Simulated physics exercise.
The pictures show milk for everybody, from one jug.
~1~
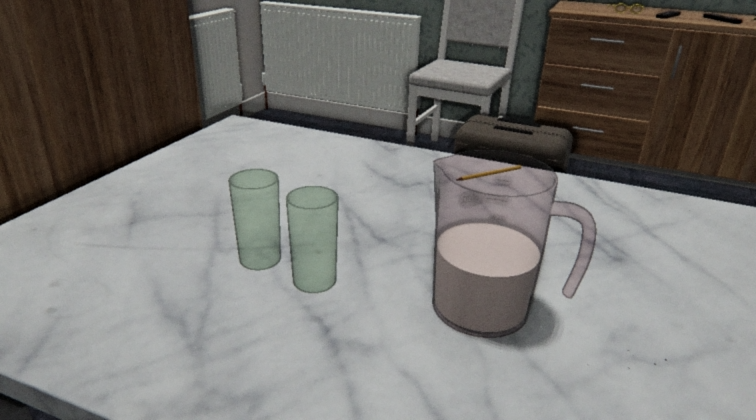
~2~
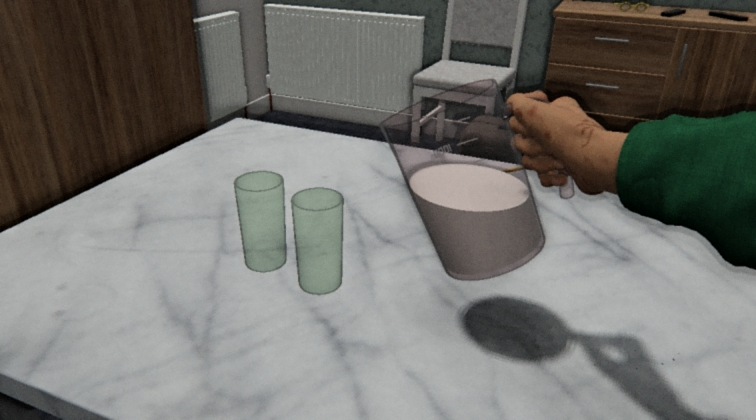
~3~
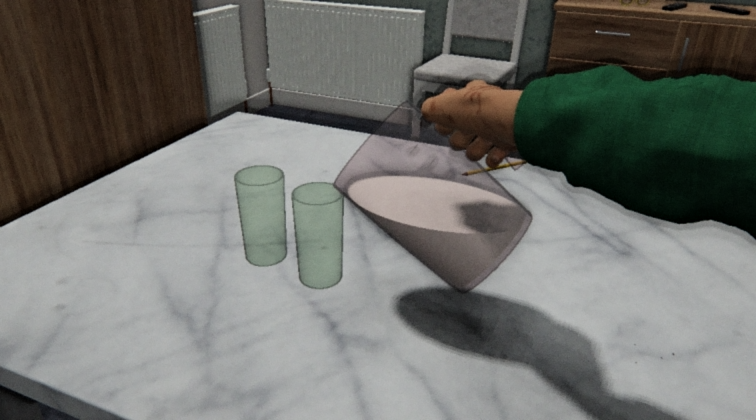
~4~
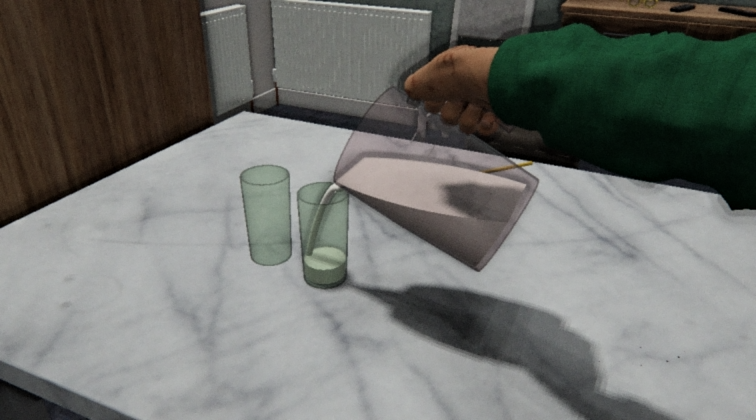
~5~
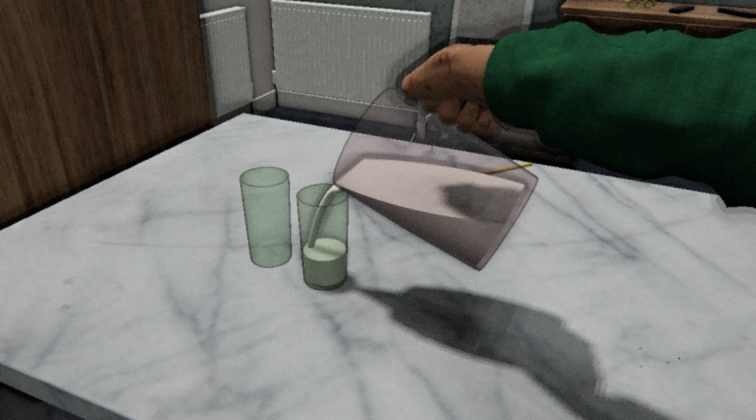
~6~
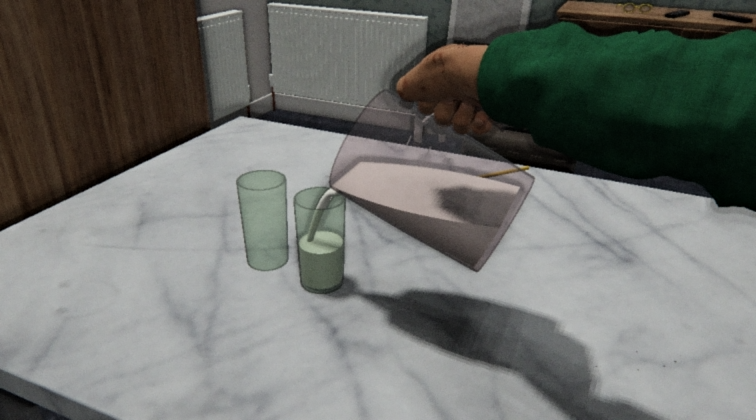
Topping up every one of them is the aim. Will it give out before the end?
No - I think it will cover all of them.
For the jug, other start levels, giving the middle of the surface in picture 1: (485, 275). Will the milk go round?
Insufficient.
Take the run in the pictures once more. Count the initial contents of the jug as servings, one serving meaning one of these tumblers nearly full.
I'd put it at close to 3.5 servings.
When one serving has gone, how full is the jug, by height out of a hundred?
Roughly 30 %.
Soon after, the first is about two thirds full.
Later, the first is done and the jug has about two thirds of its load.
In the end, both are full and about a third of the milk is over.
